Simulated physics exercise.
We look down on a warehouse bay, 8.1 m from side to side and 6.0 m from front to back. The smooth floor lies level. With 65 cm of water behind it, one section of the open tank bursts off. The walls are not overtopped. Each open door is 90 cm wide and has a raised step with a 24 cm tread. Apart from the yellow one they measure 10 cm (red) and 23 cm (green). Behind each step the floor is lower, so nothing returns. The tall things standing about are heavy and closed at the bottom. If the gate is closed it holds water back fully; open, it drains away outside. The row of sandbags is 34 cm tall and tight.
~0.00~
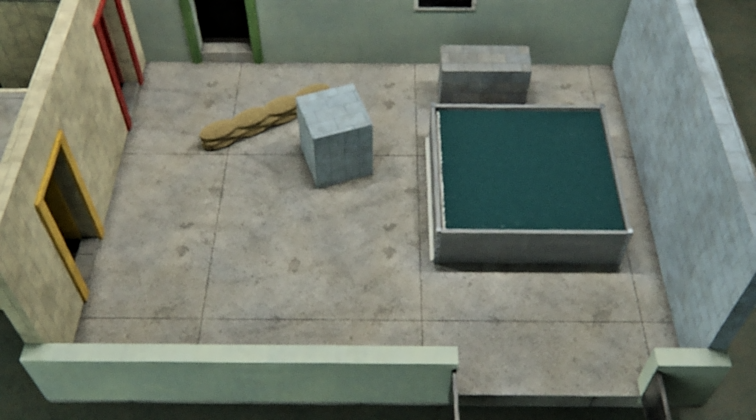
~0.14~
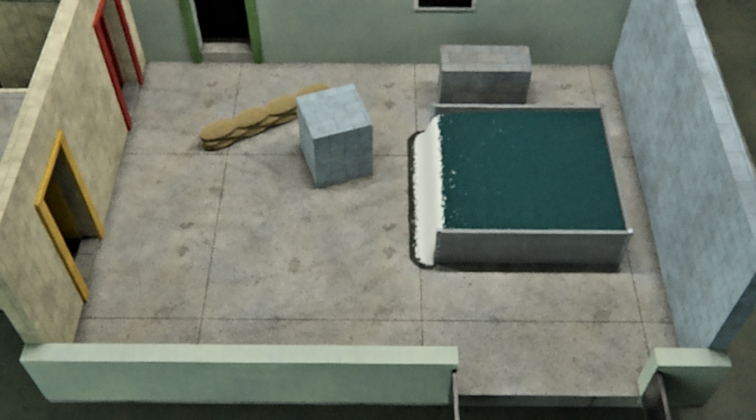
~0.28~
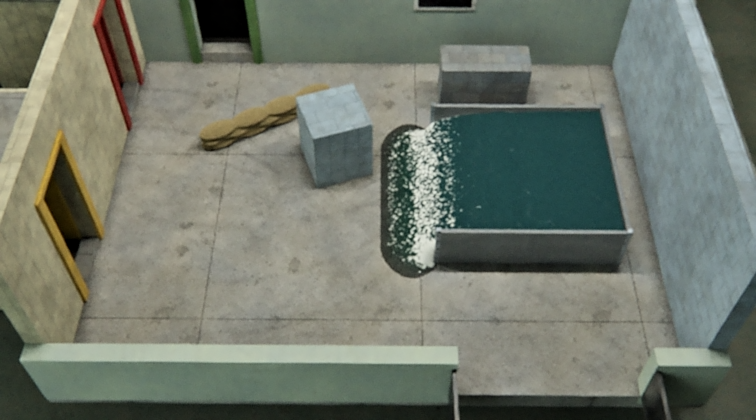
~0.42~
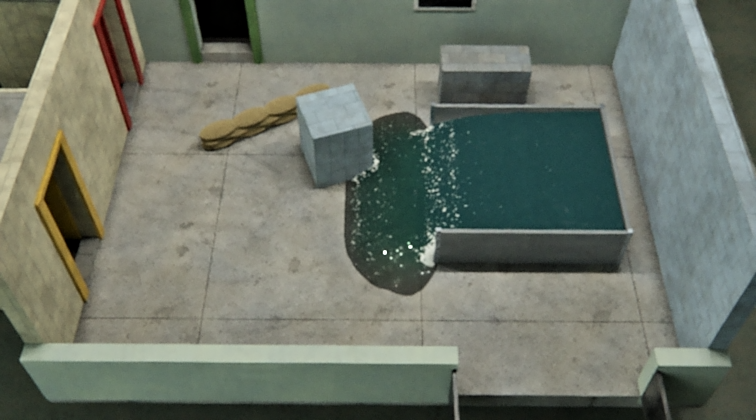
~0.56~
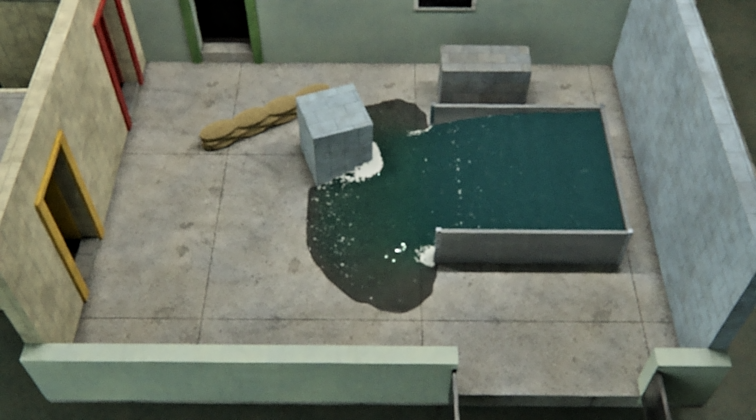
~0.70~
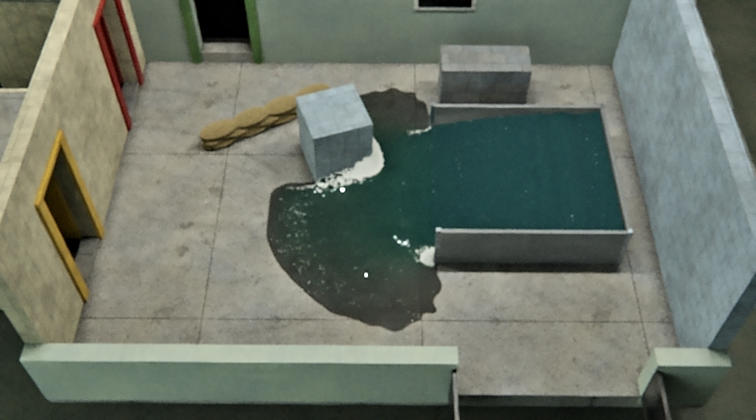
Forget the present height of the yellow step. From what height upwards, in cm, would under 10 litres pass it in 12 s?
At least 26 cm or so.
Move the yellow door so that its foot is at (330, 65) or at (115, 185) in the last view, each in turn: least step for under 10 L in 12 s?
Roughly 23 and 18 cm.
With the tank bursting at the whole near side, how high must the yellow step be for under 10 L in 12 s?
About 6.5 cm.
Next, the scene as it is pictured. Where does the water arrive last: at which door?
Last comes the red one.
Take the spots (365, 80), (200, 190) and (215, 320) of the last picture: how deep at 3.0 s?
Roughly 18, 4 and 8 cm, in turn.
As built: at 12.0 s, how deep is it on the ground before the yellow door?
Roughly 8.5 cm deep.
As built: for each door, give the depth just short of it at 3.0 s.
Depths in cm: Yellow 25, red 5, green 5.
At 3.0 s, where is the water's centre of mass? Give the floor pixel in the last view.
Around (344, 203).
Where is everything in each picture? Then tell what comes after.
In the first picture, still water, 65 cm deep, in the open tank at (525, 168); the yellow door at (73, 223) is dry.
In the second picture, the front is at (418, 259), 0.3 m from the gap at (436, 185); 0.6 m2 of floor is wet, 65 cm left at the back.
In the third picture, the gap is at (436, 188), the front 0.7 m out at (388, 256); the back of the open tank holds 65 cm.
In the fourth picture, water pours out at (436, 189) and has run 1.2 m, to (351, 245); about 12 cm deep outside, 65 cm at the back.
In the fifth picture, water pours out at (436, 189) and has run 1.8 m, to (313, 200); about 10 cm deep outside, 65 cm at the back.
In the sixth picture, the front is at (274, 238), 2.4 m from the gap at (436, 189); 6.4 m2 of floor is wet, 64 cm left at the back; 2.6 m in a straight line remain to the yellow door at (73, 223).
After 1.4 s water covers 35 % of the floor, deepest (43 cm) near (373, 167); it has not reached the yellow door.
After 3.0 s water covers 65 % of the floor, deepest (44 cm) near (66, 374); 25 cm at the yellow door, 132 litres in over its 8 cm step.
After 12.0 s water covers 95 % of the floor, deepest (17 cm) near (603, 67); 9 cm at the yellow door, 352 litres in over its 8 cm step.
At the yellow door as built, the water arrived by 1.6 s and peaked near 26 cm at 3.8 s.
Run again over the same 12 s with other heights there, 39 litres in over 22 cm, 2 litres over 29.5 cm. The limit of 10 litres is kept from about 26 cm up.
